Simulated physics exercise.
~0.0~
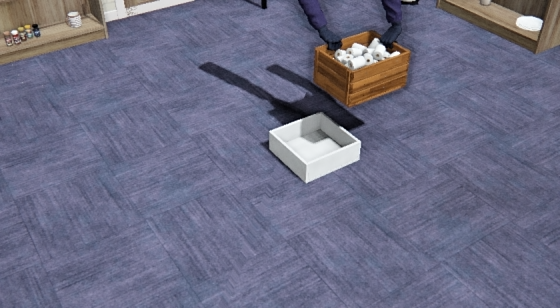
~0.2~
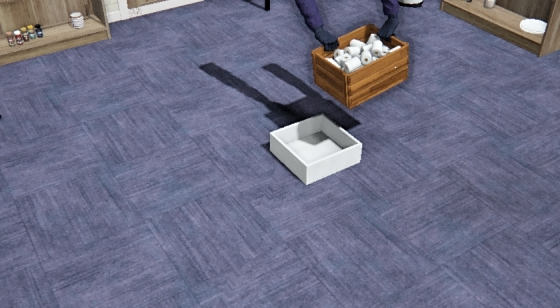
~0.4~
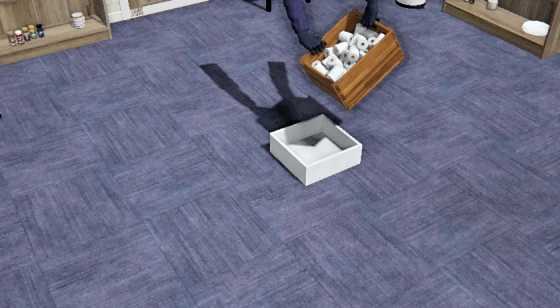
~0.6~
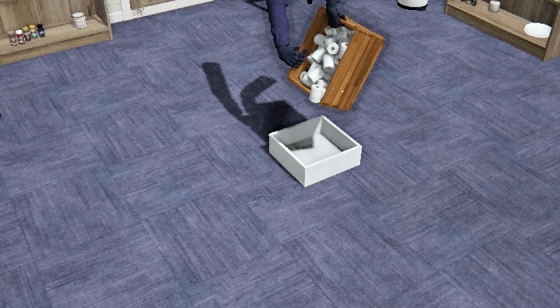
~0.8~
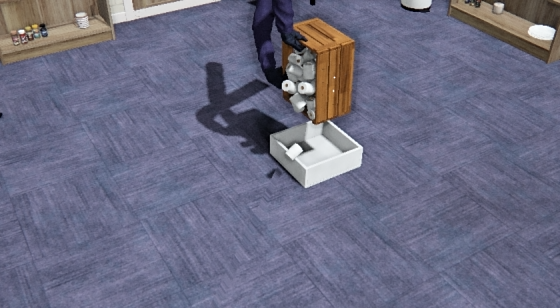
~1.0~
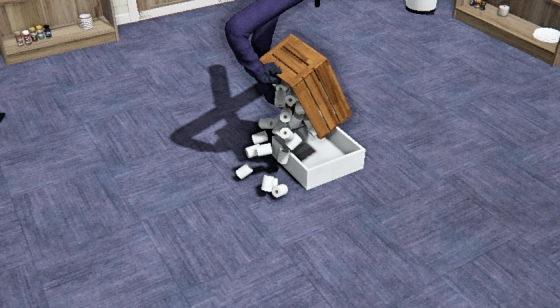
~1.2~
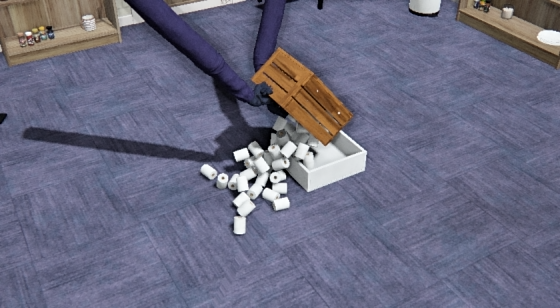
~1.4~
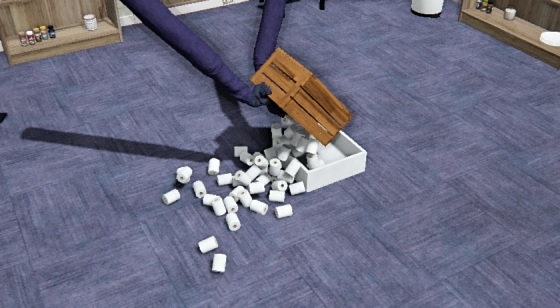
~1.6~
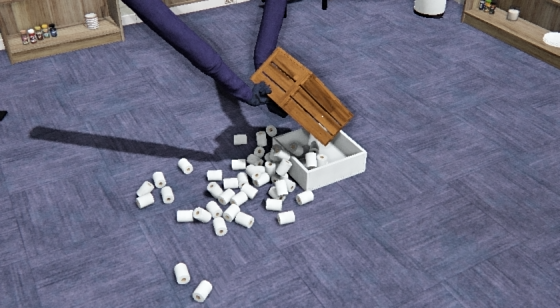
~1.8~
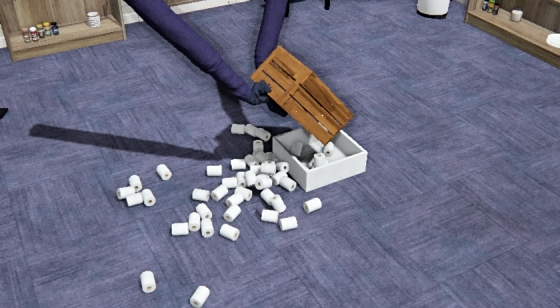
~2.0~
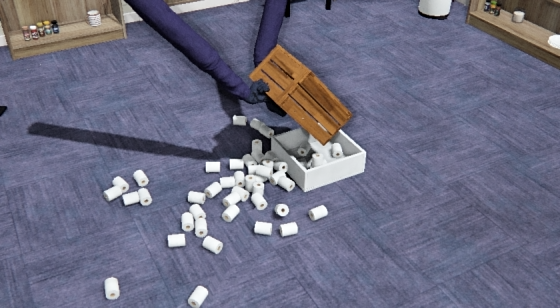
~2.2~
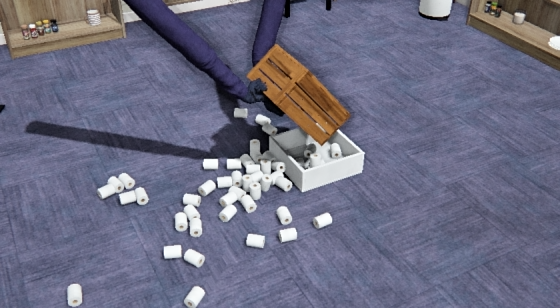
Dark-sleeved arms tipping a wooden box of white paper rolls over a white tray, most spilling and rolling across blue carpet.
